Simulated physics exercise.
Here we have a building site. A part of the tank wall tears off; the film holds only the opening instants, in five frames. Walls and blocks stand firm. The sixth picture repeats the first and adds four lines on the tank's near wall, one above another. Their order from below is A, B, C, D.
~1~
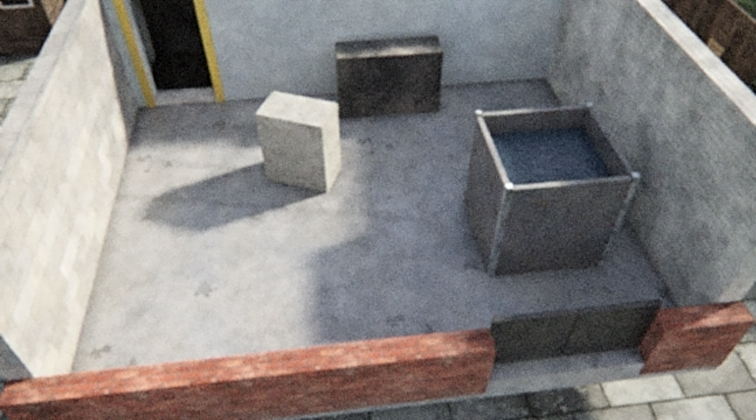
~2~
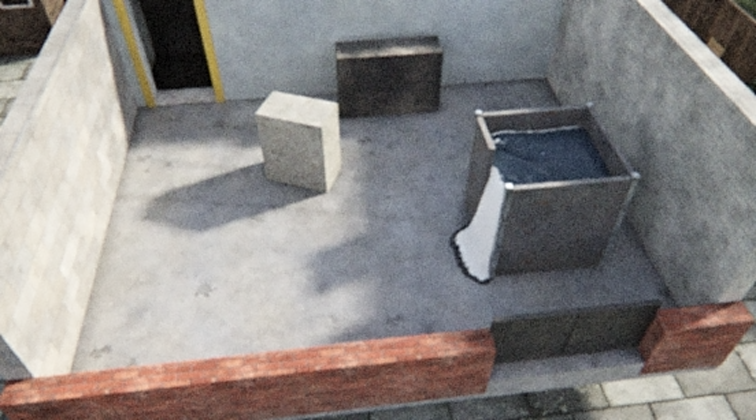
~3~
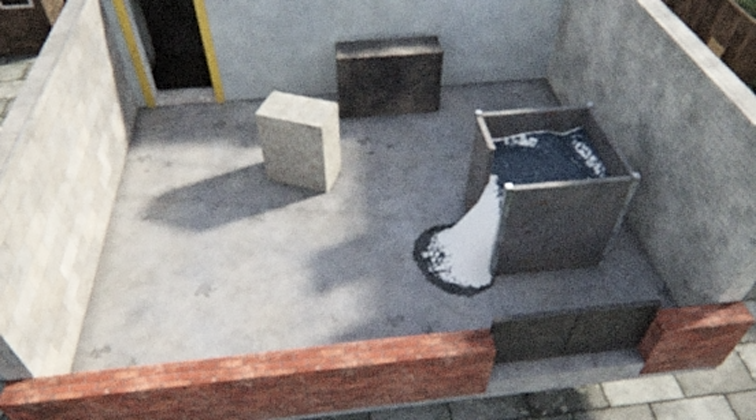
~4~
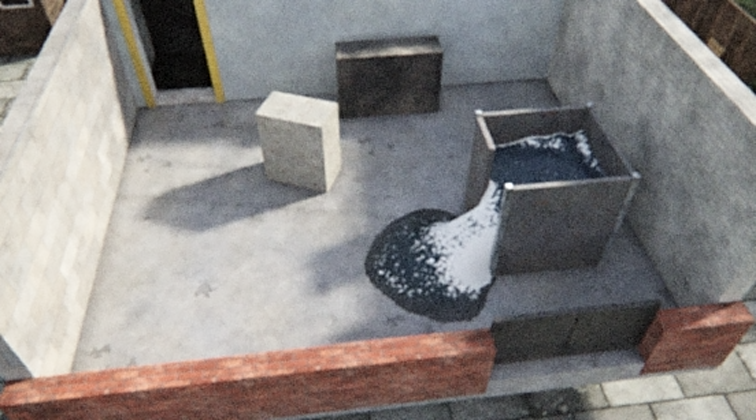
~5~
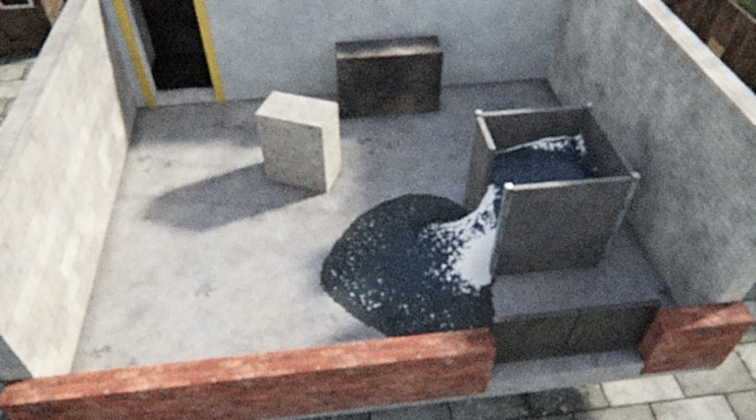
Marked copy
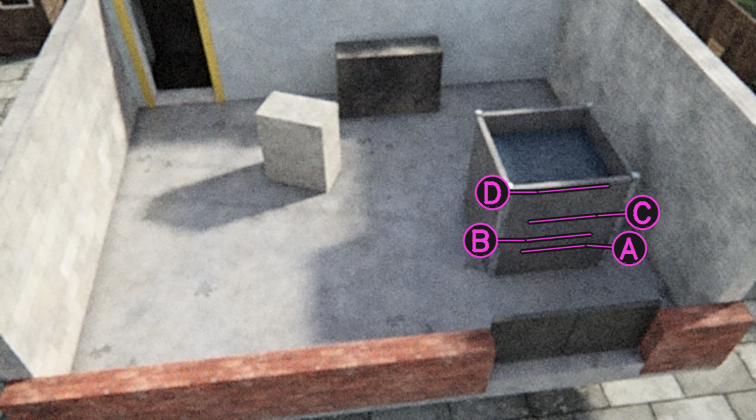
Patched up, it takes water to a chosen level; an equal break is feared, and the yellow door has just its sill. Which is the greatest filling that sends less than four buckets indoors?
Take C.
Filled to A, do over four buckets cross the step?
No.
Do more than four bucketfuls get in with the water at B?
No, not at all.
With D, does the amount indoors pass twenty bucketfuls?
No, less.
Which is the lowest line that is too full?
It is D.
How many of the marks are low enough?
Three of them.
On the marked copy, A at (554, 248); B at (557, 237); C at (563, 218); D at (573, 188); from the bottom up A, B, C, D.
If A is chosen, nothing gets over.
If B is chosen, nothing gets over.
If C is chosen, a bucket or two gets in.
If D is chosen, about 12 bucketfuls get in.
